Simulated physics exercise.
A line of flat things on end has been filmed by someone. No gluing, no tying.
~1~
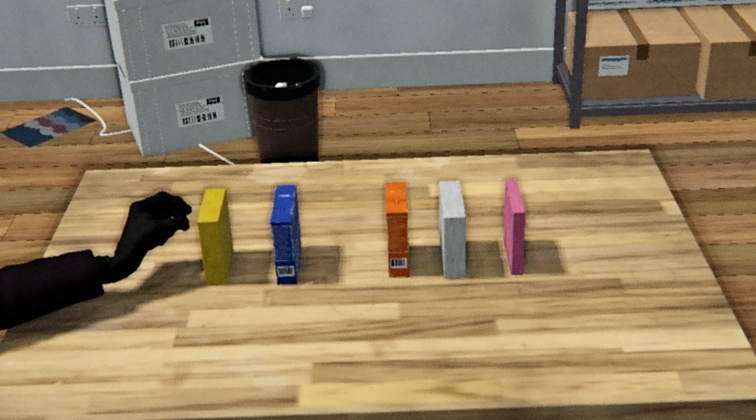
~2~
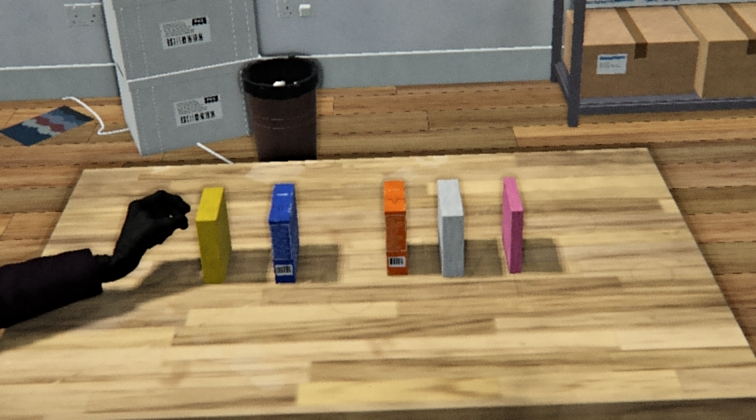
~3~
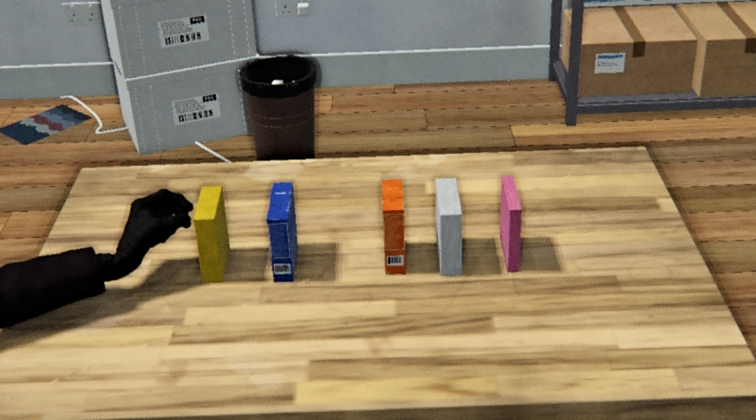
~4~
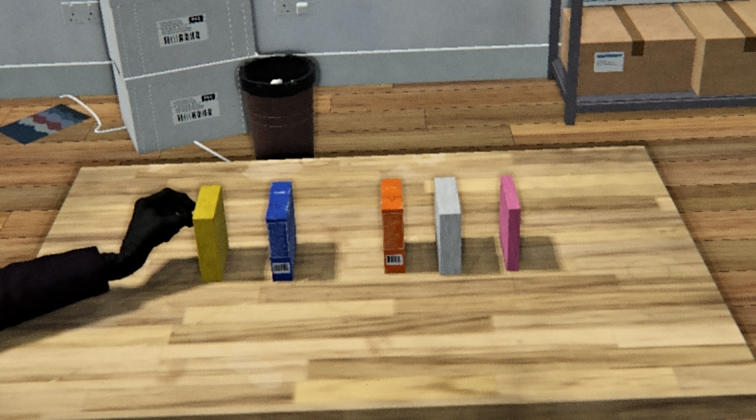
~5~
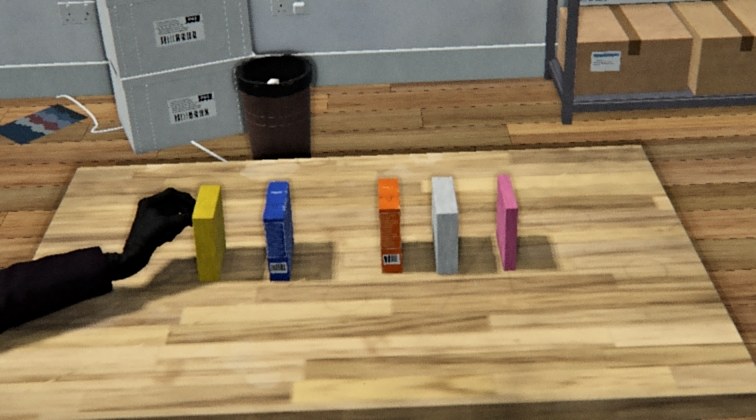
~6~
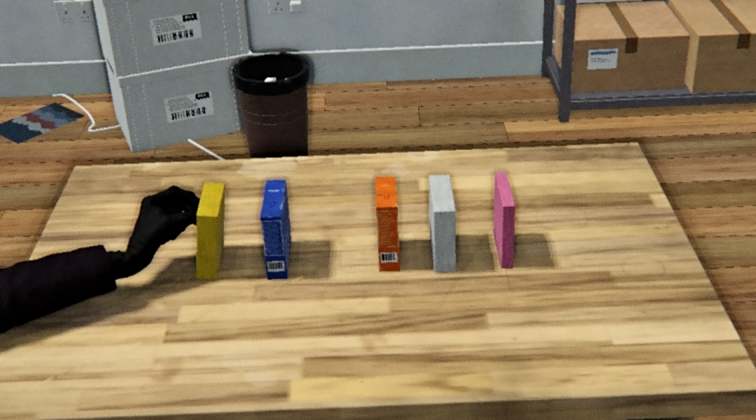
A black-gloved hand reached in from the left to a yellow board at the end of a spaced-out row of five upright pieces and tilted it very slightly right, while the others stayed standing.
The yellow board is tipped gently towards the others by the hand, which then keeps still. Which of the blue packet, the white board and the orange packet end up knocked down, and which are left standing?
As I see it, the blue packet is no longer upright. The white board is left standing. The orange packet is left standing.
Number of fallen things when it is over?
That makes 2 altogether.
Then, 0.30 s after the last picture, yellow board 40° over.
Then, 0.50 s after the last picture, yellow board 70° over; blue packet tipped 56° from how it was near (313, 234).
Then, 0.60 s after the last picture, yellow board 85° over; blue packet on its side near (332, 245).
Then, 0.70 s after the last picture, yellow board 90° over; blue packet on its side near (336, 248).
At rest, tipped over on the table, blue packet; the other 2 in place. Seen from the same camera at the end, blue packet near (336, 249), white board near (442, 223).
